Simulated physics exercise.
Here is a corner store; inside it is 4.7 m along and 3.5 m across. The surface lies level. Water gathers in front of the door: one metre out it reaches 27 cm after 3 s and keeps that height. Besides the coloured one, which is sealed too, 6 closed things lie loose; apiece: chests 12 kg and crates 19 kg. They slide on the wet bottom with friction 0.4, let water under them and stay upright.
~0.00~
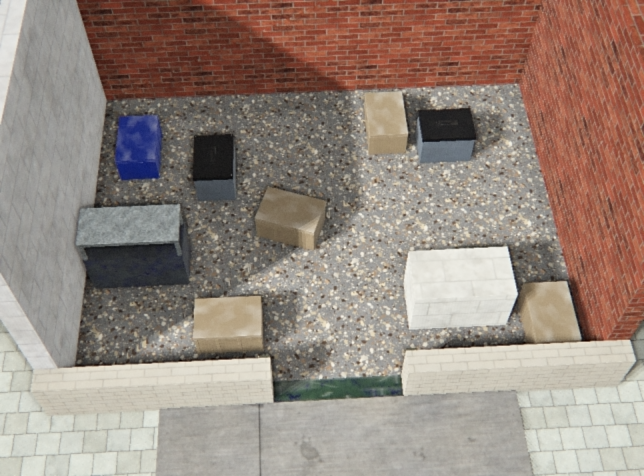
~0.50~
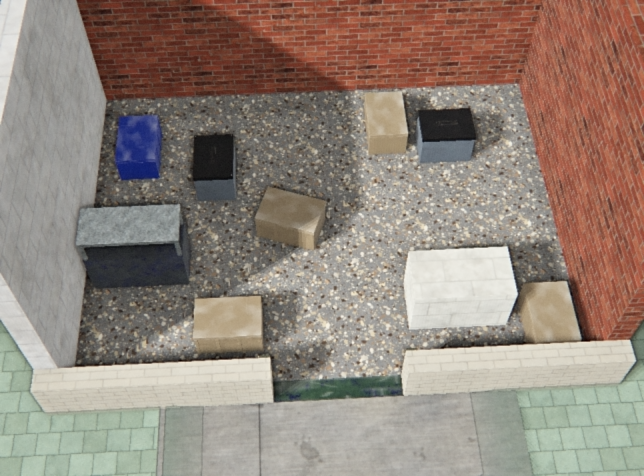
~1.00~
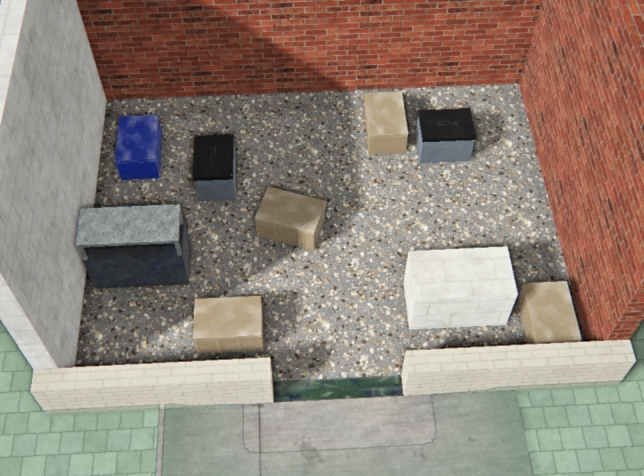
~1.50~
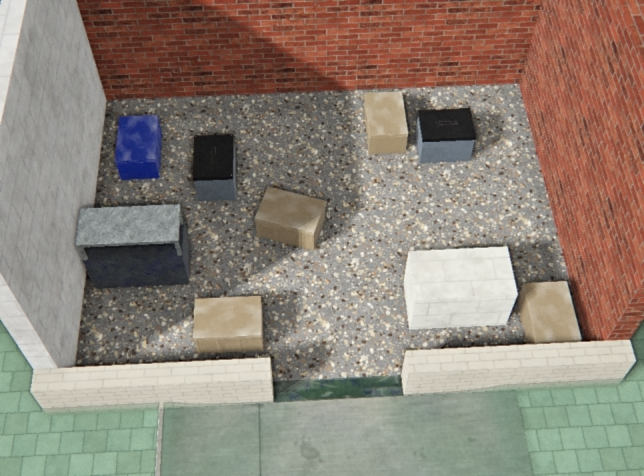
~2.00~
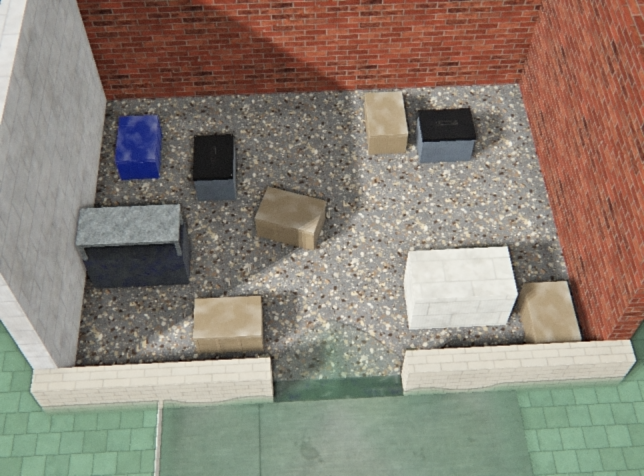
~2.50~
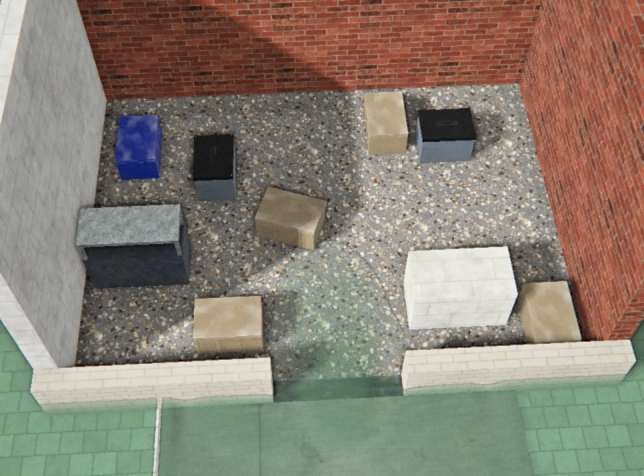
We see a walled, pebbly-floored room holding a blue box and several other boxes as greenish water covers the paving outside, then the grey slab, and spreads through the front gap onto the floor, while every box stays still.
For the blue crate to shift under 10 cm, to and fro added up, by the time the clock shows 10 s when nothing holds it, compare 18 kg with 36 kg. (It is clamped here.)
I expect that neither load is enough.
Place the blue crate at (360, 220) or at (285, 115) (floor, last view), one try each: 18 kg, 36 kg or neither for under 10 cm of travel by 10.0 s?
In turn: Neither is enough; neither is enough.
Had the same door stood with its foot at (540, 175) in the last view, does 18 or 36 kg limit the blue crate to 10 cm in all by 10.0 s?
In that case neither weight holds it.
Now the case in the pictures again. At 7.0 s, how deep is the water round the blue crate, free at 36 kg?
Roughly 12 cm.
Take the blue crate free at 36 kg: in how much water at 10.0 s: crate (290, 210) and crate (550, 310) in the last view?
Roughly 15 and 13 cm.
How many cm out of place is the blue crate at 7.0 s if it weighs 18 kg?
About 80 cm.
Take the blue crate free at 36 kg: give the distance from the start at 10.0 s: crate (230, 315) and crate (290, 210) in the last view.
In that order: 20 cm, 200 cm.
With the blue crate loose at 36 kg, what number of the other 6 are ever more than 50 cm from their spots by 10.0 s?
4 of them.
After 3.5 s the blue crate would be 0 cm from its start with 18 kg and 0 cm from its start with 36 kg; 0 cm of water round it then.
After 4.5 s the blue crate would be 0 cm from its start with 18 kg and 0 cm from its start with 36 kg; 2 cm of water round it then.
After 7.0 s the blue crate would be 71 cm from its start with 18 kg and 3 cm from its start with 36 kg; 12 cm of water round it then.
After 10.0 s the blue crate would be 96 cm from its start with 18 kg and 71 cm from its start with 36 kg; 15 cm of water round it then.
